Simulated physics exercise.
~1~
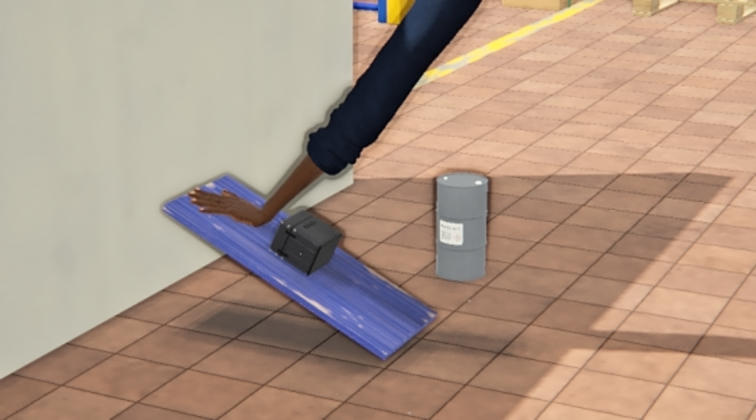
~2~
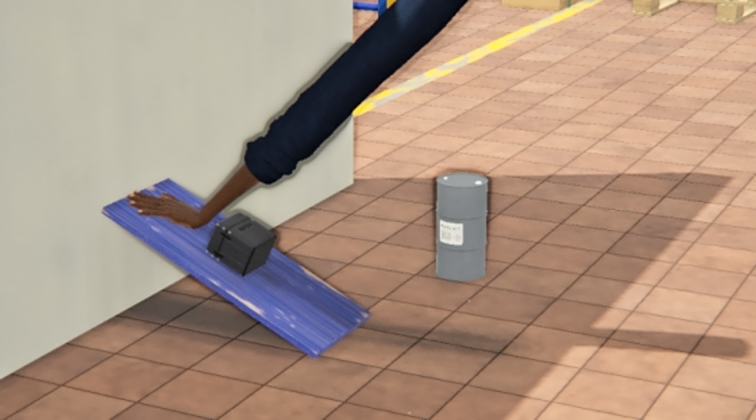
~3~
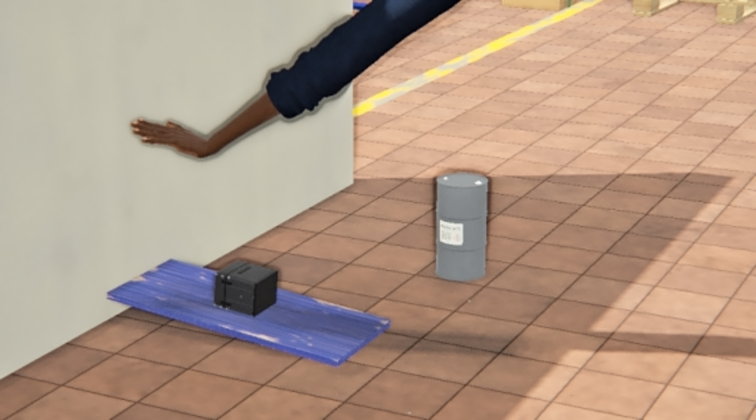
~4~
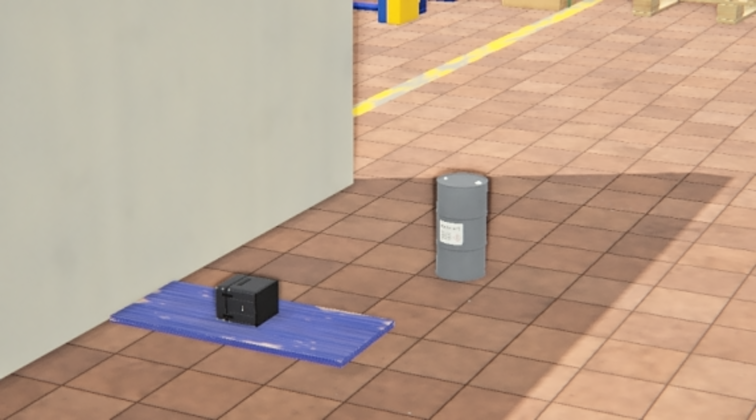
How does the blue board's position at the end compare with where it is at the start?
At the start the blue board is held tilted above the floor, and by the end it is further left and lower, lying flat on the tiles beside the wall.
